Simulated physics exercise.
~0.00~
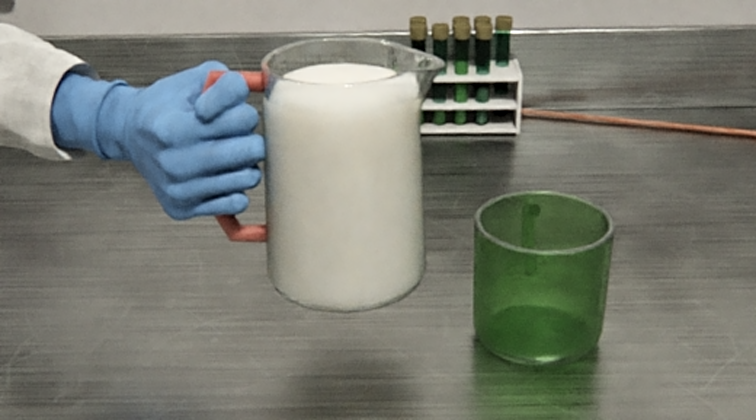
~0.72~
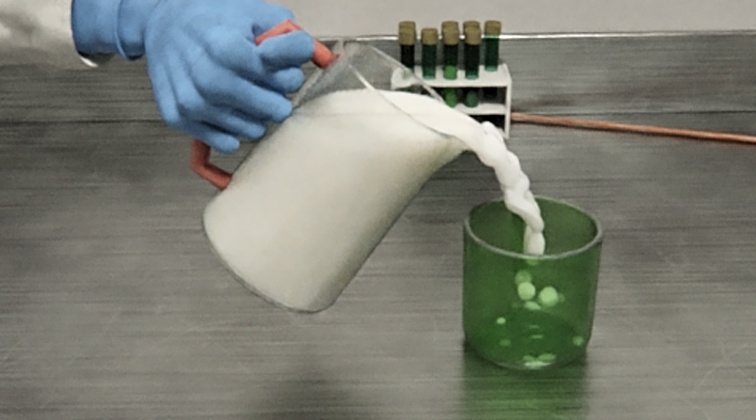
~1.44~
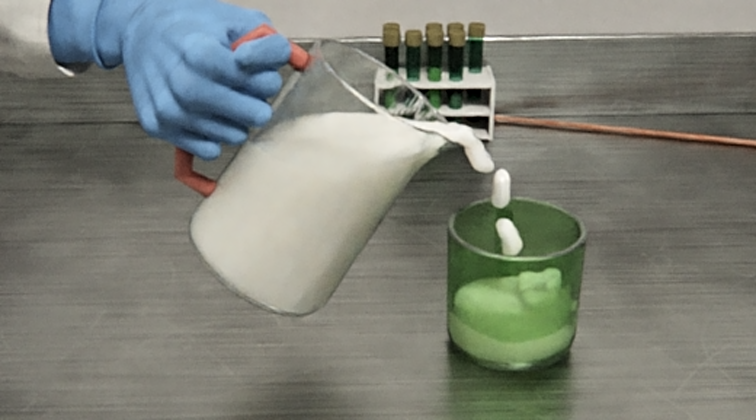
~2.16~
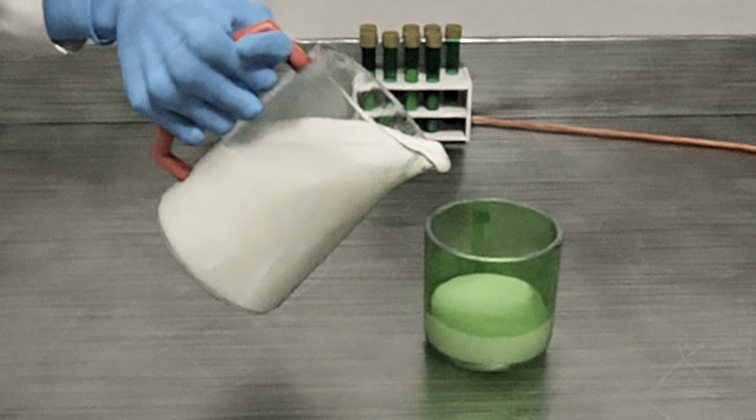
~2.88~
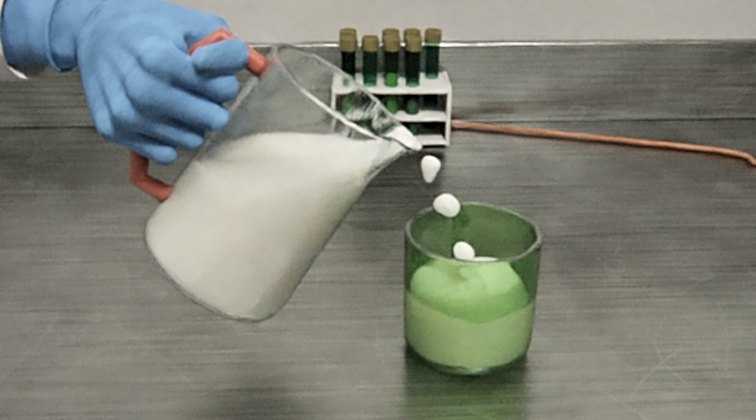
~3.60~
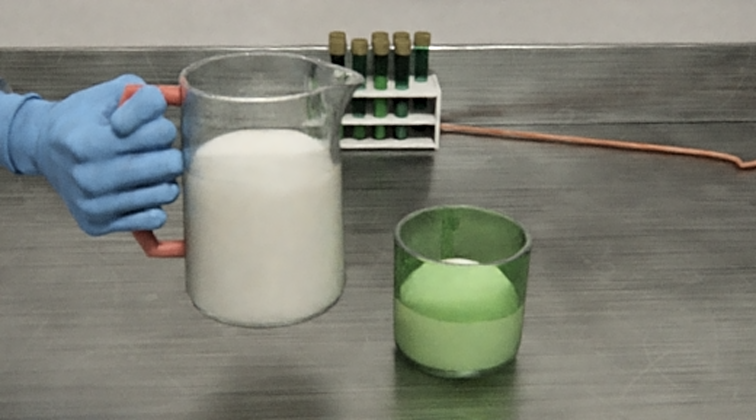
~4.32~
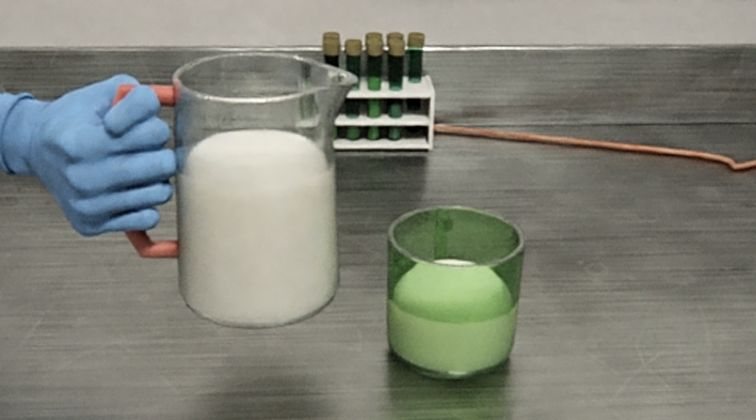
A clear glass jug of milk with a red handle, held by a blue-gloved hand at the left, starts upright above a grey metal worktop, seen from slightly above. An empty green glass cup stands to its right, with a white rack of dark green tubes and a coppery rod behind. The jug tips right and milk streams into the cup, then thins to blobs and nearly stops at the lip. More drops fall before the jug is levelled, while the view drifts slightly right. It ends upright, still mostly full, beside the partly filled cup.
